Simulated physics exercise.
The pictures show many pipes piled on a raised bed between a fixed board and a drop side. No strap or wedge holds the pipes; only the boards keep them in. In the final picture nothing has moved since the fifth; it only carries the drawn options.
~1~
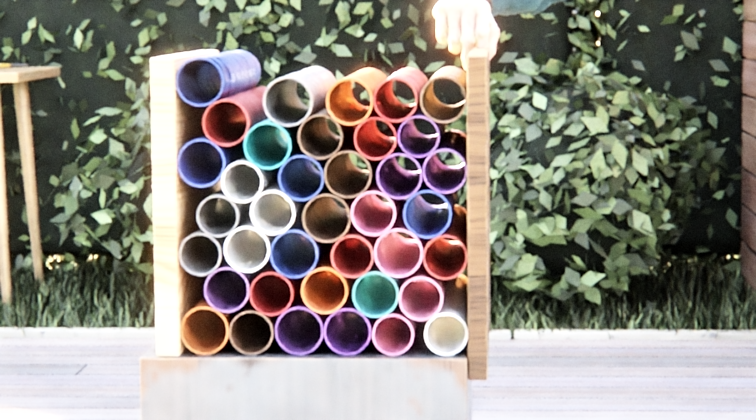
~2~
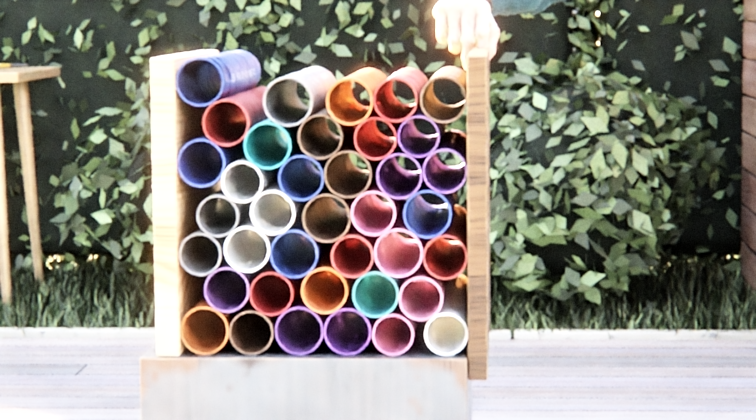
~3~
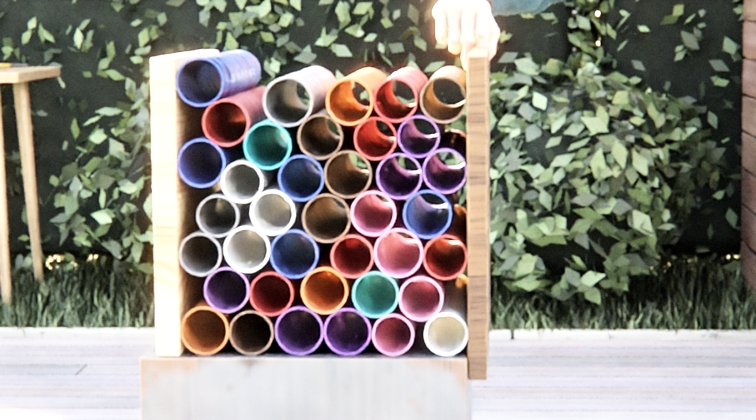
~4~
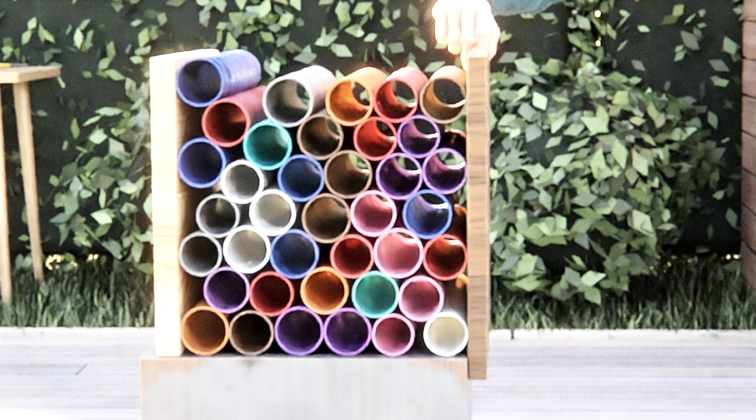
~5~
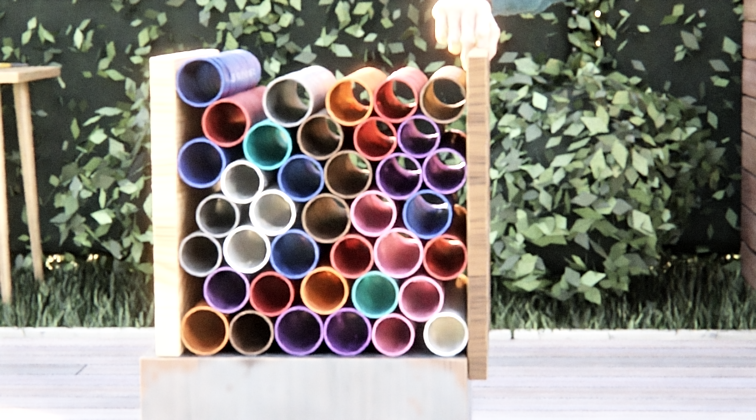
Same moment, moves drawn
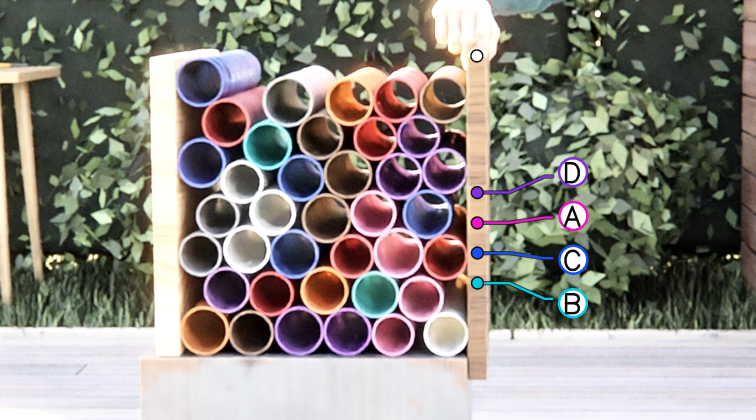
On a deck before a leafy hedge, colourful pipes sit stacked motionless between wooden boards.
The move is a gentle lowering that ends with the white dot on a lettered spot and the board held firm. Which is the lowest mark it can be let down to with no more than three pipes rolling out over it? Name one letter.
At most to D.
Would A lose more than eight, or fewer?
Fewer than eight.
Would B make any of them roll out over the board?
At B: Yes.
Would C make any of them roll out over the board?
Yes.
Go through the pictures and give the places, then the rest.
A grey pipe (201, 255); a white pipe (273, 213); a blue pipe (302, 178), in the first picture.
A blue pipe (302, 178); a red pipe (375, 138), in the second picture.
A grey pipe (288, 101); side board (480, 199), in the third picture.
An orange pipe (205, 330); a white pipe (446, 334), in the fourth picture.
A purple pipe (227, 290); a grey pipe (201, 255); a white pipe (273, 213), in the fifth picture.
On the marked copy, A at (478, 223); B at (478, 283); C at (478, 253); D at (477, 192); the white dot at (477, 56).
Taking D. A third of the way, top of the board (467, 120).
Two thirds of the way, top of the board (467, 191).
When it is over, top of the board (467, 192), one out over the board.
As for the rest, A four out over the board; B more than three out over the board; C more than three out over the board.
